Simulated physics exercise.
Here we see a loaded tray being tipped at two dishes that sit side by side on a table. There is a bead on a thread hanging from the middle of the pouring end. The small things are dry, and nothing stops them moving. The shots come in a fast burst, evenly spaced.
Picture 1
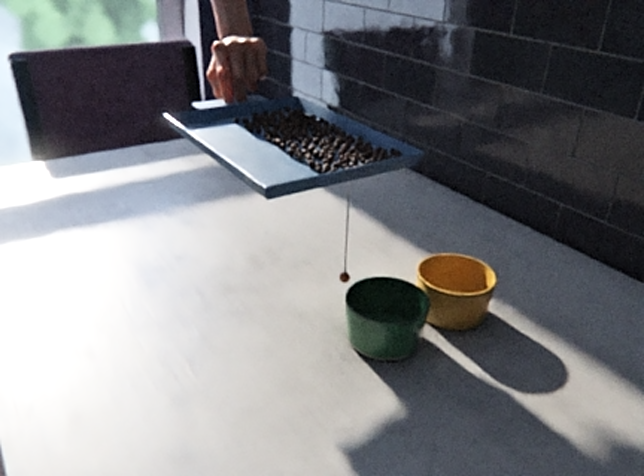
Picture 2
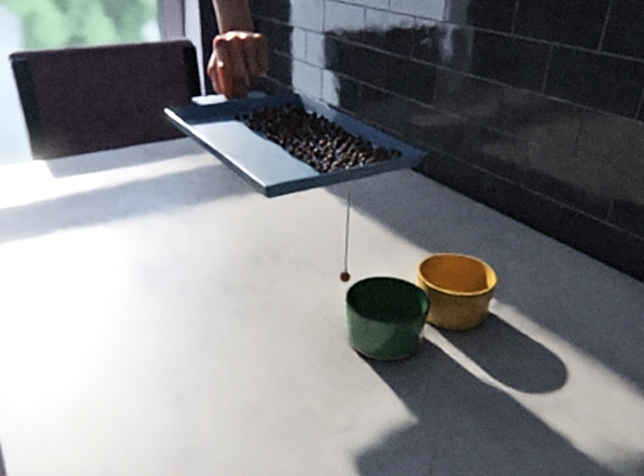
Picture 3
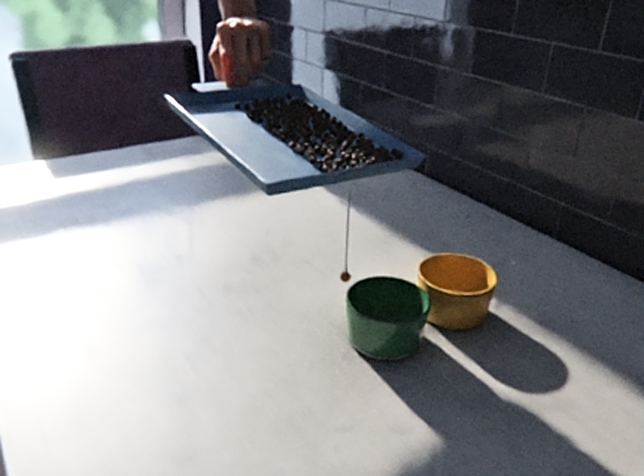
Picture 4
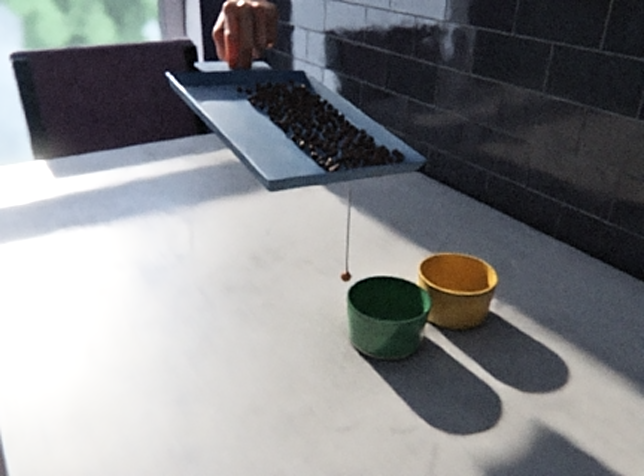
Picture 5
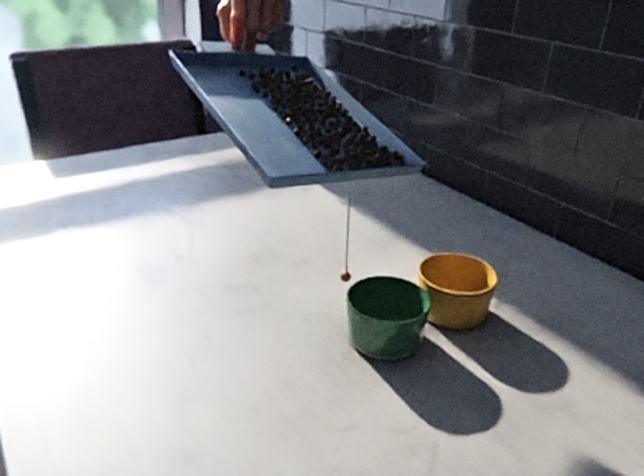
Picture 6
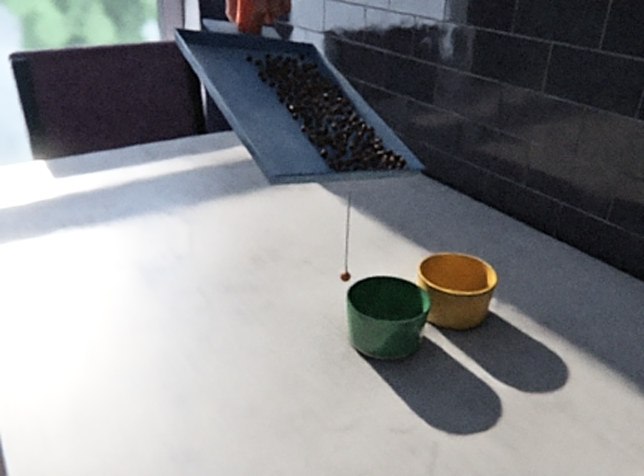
A hand raises the back of a blue tray of small dark berries, tilting it steadily.
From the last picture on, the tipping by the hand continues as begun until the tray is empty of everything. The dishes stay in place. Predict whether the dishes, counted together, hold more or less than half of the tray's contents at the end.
The greater share ends up in the dishes.
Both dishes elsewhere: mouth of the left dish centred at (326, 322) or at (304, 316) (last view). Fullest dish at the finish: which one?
Trial one goes to the right of the two, trial two to the right of the two.
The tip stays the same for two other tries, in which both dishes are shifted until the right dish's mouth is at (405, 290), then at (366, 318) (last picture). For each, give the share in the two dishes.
I'd expect some 60 percent, and then some 0 percent.
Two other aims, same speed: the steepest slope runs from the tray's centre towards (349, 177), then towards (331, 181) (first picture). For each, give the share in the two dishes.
Case one 60 %; case two 30 %.
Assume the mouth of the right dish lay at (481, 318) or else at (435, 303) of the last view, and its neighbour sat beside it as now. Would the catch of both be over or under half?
Short of half, then short of half.
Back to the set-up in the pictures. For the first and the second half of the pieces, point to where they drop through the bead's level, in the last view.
First roughly (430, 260), then roughly (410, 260).
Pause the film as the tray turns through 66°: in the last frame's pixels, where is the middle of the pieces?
I'd put it at about (399, 176).
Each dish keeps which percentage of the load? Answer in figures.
Per cent held at the end: Left dish 30, right dish 40.
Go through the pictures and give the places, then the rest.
In the first frame, corners of the pouring end at (268, 184) and (417, 151), level; middle of the load at (307, 136), allspice berries; left dish at (413, 336); right dish at (482, 307); bead on its thread at (345, 277).
In the second frame, corners of the pouring end at (269, 183) and (417, 152), level; middle of the load at (307, 134).
In the third frame, corners of the pouring end at (270, 180) and (418, 154), tipped barely, lowest at the right corner; middle of the load at (308, 128).
In the fourth frame, corners of the pouring end at (272, 177) and (419, 158), tipped a little, lowest at the right corner; middle of the load at (310, 120).
In the fifth frame, corners of the pouring end at (274, 174) and (419, 162), tipped clearly, lowest at the right corner; middle of the load at (313, 113).
In the sixth frame, corners of the pouring end at (276, 171) and (419, 165), tipped clearly, lowest at the right corner; middle of the load at (320, 108), nearly all on the move; left dish at (413, 335); right dish at (483, 306).
Soon after the last picture, tray tipped steeply; about two thirds on the tray; a stray few in the left dish; a small part in the right dish; a stray few outside both; about a quarter in the air.
A little later, tray tipped past a quarter turn; a stray few on the tray; about a quarter in the left dish; about a third in the right dish; about a quarter outside both; a small part in the air.
Later still, tray tipped past a quarter turn; about a quarter in the left dish; about a third in the right dish; about a third outside both.
At rest, tray tipped past a quarter turn; about a quarter in the left dish; about a third in the right dish; about a third outside both.
